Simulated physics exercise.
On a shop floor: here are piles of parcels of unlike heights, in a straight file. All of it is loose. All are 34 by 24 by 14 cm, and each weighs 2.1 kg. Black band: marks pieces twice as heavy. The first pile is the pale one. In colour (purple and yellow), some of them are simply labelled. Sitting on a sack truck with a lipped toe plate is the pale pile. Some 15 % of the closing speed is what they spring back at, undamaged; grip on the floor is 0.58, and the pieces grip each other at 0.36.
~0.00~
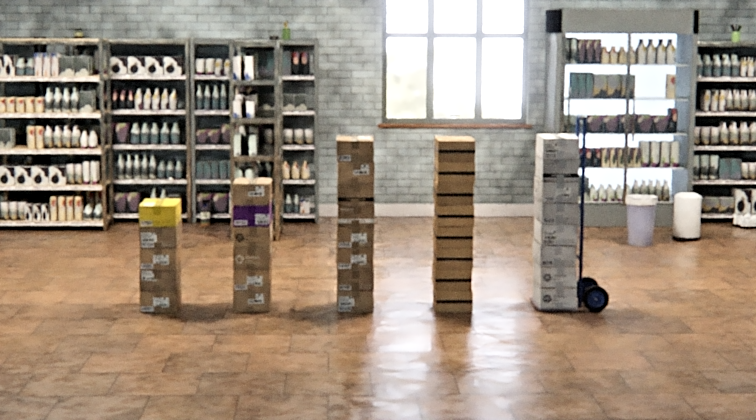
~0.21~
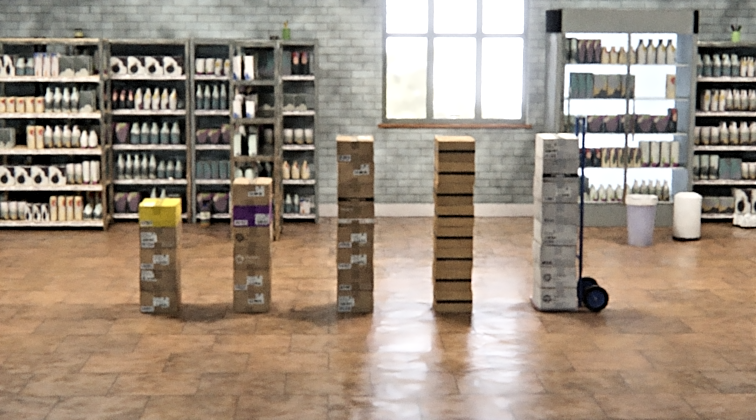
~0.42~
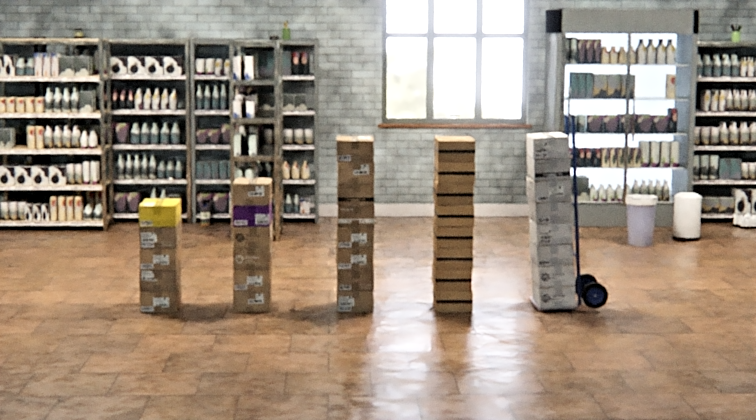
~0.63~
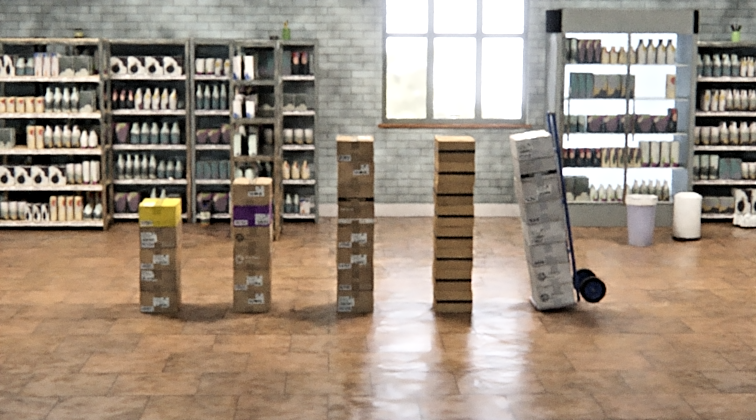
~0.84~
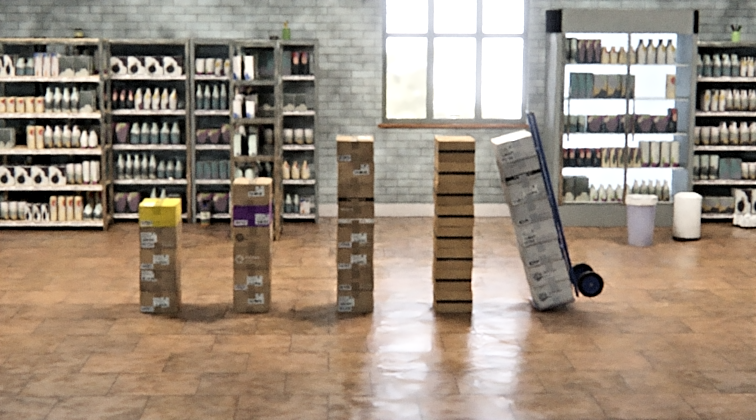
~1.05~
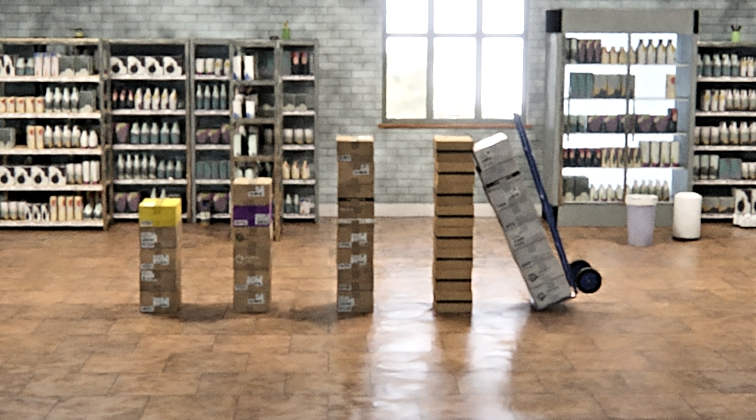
On a shop floor with five stacks of boxes in a row, the pale stack on a blue hand truck stood still at first, then leaned left until its top met the neighbouring brown stack.
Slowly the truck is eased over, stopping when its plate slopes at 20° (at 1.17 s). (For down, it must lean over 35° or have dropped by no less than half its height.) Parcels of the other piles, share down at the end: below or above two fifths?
The share down will fall short of two fifths.
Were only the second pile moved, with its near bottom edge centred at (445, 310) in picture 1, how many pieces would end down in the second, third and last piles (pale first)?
Down counts: Second 7, third 8, last 4.
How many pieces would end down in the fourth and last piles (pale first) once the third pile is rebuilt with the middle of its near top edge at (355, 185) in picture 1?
You'd get fourth 0 and last 0.
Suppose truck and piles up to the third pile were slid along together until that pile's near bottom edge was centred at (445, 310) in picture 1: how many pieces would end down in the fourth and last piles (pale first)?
Down per pile: Fourth 0; last 0.
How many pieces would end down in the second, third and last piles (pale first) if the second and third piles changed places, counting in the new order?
In that case second 7, third 7, last 2.
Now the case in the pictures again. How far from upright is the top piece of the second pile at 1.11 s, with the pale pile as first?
0°.
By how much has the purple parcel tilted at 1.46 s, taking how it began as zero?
About 0 degrees.
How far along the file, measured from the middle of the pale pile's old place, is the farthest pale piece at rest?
I'd put it at close to 50 cm.
After 1.11 s, 0 of the pale pile down; none of the 27 other parcels down, 1 disturbed.
After 1.20 s, 0 of the pale pile down; none of the 27 other parcels down, 2 disturbed.
After 1.46 s, 0 of the pale pile down; none of the 27 other parcels down, 5 disturbed.
In the end (2.2 s), 0 of the pale pile down; none of the 27 other parcels down, 3 disturbed; purple parcel unmoved; yellow parcel unmoved. That is 0 per cent. From the last view, middles, purple parcel near (253, 213), yellow parcel near (160, 213).
